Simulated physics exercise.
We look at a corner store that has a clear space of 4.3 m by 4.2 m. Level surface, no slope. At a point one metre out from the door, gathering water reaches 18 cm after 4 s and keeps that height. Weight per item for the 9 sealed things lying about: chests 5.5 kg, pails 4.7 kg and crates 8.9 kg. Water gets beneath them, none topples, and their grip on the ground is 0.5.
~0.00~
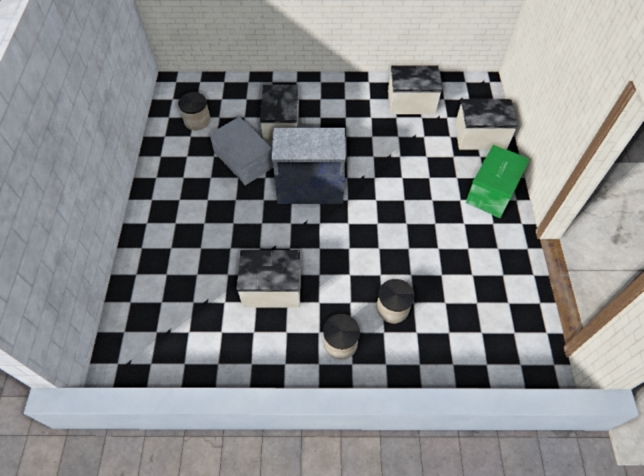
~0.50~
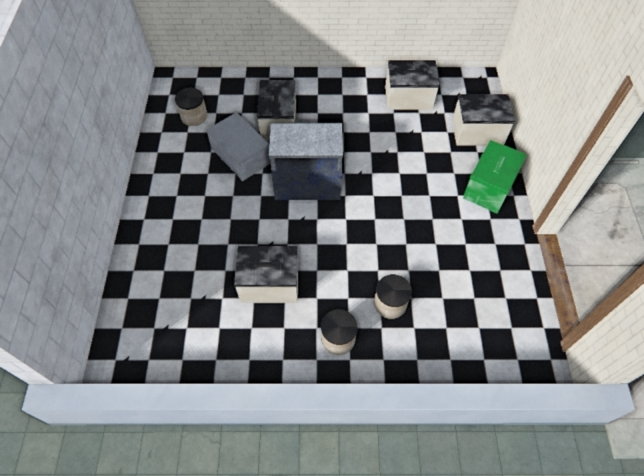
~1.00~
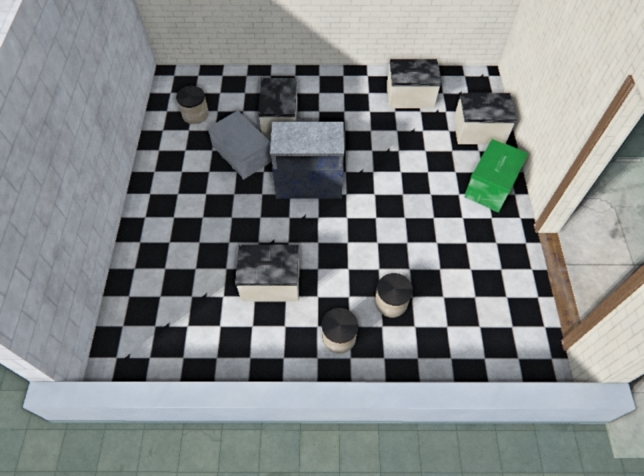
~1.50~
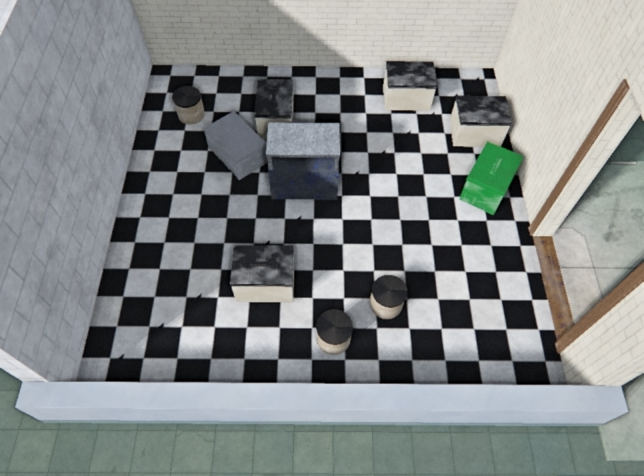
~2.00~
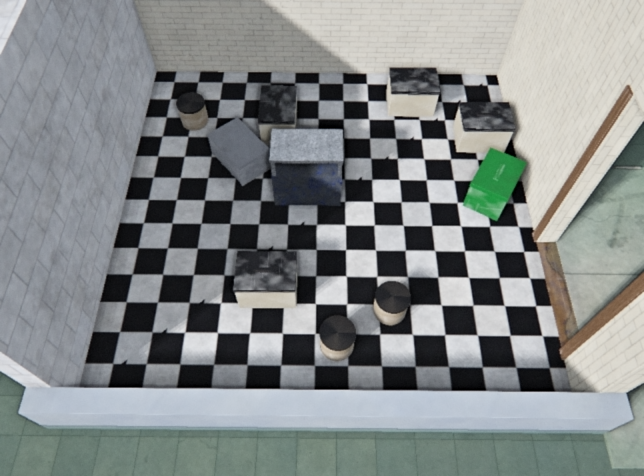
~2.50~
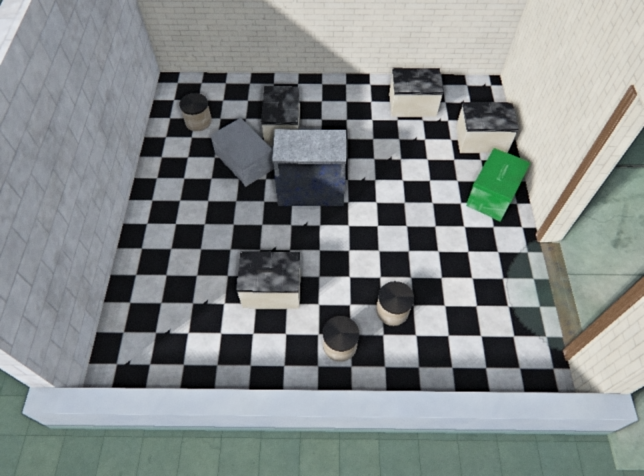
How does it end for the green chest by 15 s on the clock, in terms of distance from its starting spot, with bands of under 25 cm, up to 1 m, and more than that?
Result: A modest displacement.
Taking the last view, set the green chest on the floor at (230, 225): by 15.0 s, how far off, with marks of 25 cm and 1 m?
So it journeys a long way.
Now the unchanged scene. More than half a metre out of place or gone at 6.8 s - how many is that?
3.
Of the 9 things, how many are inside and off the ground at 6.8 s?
At that instant the tally stands at 0.
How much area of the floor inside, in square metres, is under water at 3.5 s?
2.0 m2.
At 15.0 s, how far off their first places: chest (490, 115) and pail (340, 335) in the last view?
Respectively 80 and 300 centimetres.
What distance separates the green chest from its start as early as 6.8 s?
About 0 cm.
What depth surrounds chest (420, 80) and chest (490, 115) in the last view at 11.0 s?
About 2 and 1 cm.
After 3.5 s the green chest is near (503, 173), 0.0 m from its start, aground; 0 afloat.
After 6.8 s the green chest is near (503, 173), 0.0 m from its start, aground; 0 afloat.
After 11.0 s the green chest is near (503, 173), 0.0 m from its start, aground; 6 afloat.
After 15.0 s the green chest is near (502, 211), 0.5 m from its start, afloat; 8 afloat.
